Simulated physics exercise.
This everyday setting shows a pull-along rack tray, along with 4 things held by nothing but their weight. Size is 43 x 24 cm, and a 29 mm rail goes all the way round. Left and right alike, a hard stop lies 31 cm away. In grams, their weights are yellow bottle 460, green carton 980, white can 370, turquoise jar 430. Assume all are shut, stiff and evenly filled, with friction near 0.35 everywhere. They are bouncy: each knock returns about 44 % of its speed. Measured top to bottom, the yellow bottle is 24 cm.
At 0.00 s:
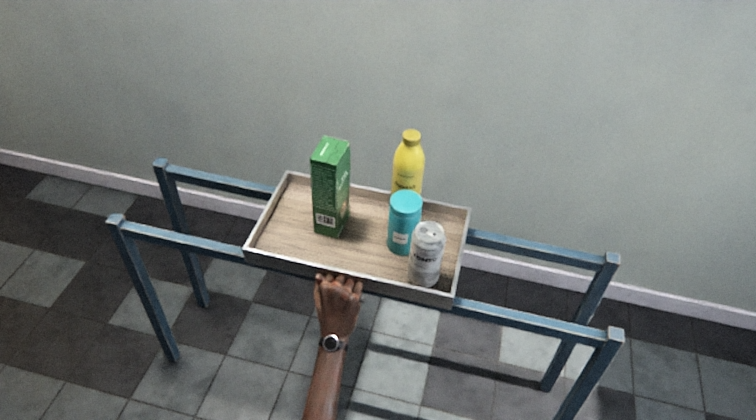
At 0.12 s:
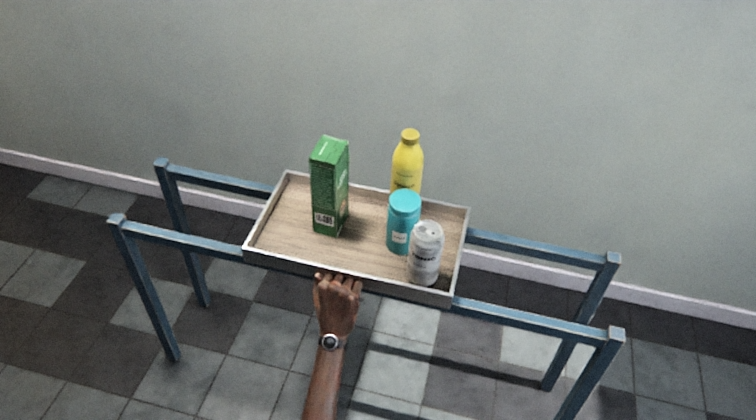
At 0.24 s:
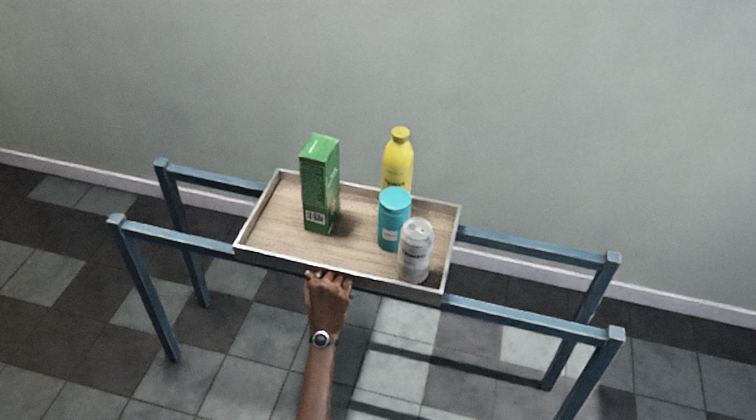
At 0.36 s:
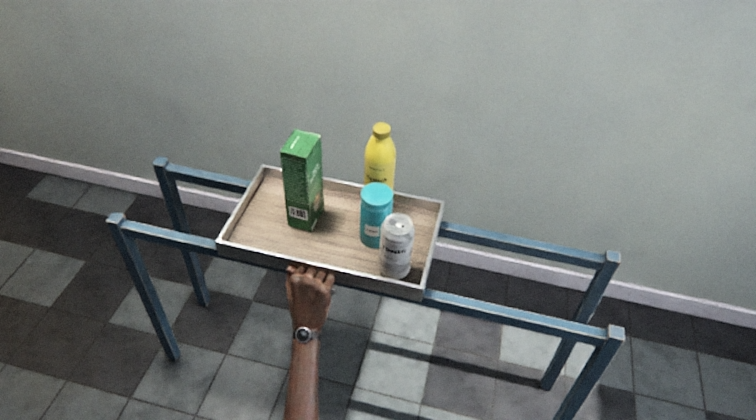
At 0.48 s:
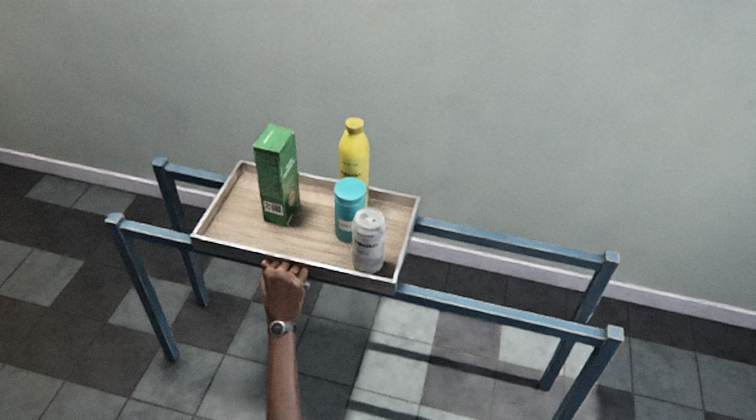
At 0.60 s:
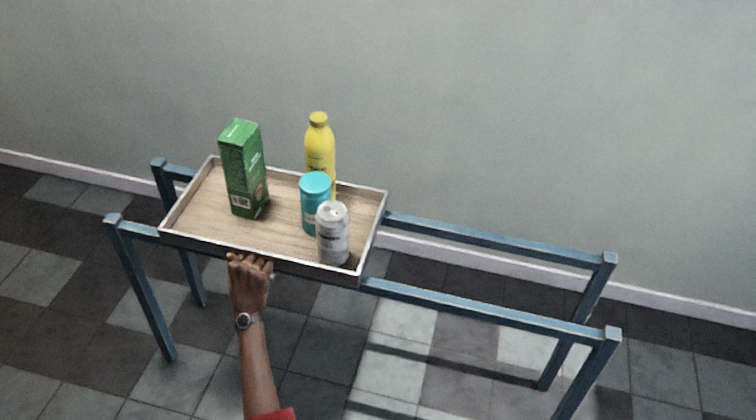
To begin with, a wooden tray holding a green carton, a yellow bottle, a turquoise jar and a white can sits midway along blue rails, a hand at its front edge. The hand then slides the tray left, slowly at first and then faster, and the upright items travel along with it.
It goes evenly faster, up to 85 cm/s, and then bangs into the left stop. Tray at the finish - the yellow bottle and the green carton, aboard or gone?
Yellow bottle aboard, green carton gone.
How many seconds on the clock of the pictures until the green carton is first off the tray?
Around 1.0 s on the clock.
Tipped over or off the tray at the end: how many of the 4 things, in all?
The tally is 2.
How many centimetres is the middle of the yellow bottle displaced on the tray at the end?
Net distance near 26 cm.
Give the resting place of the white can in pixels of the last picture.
It comes to rest somewhere around (235, 214).
After 0.90 s, tray moved 31 cm left; green carton 19° off upright near (160, 152); yellow bottle 13° off upright near (233, 143); turquoise jar moved 8 cm.
After 1.10 s, tray moved 31 cm left; green carton now off the tray; yellow bottle 60° off upright near (197, 147); turquoise jar moved 9 cm.
After 1.30 s, tray moved 31 cm left; yellow bottle on its side near (174, 152); turquoise jar moved 9 cm; white can moved 9 cm.
After 1.60 s, tray moved 31 cm left; yellow bottle on its side near (167, 171); turquoise jar moved 9 cm; white can moved 9 cm.
In the end (2.3 s), off the tray, green carton; toppled on the tray, yellow bottle; not toppled but over 5 cm from the start, white can and turquoise jar. In the last view, yellow bottle near (166, 171).
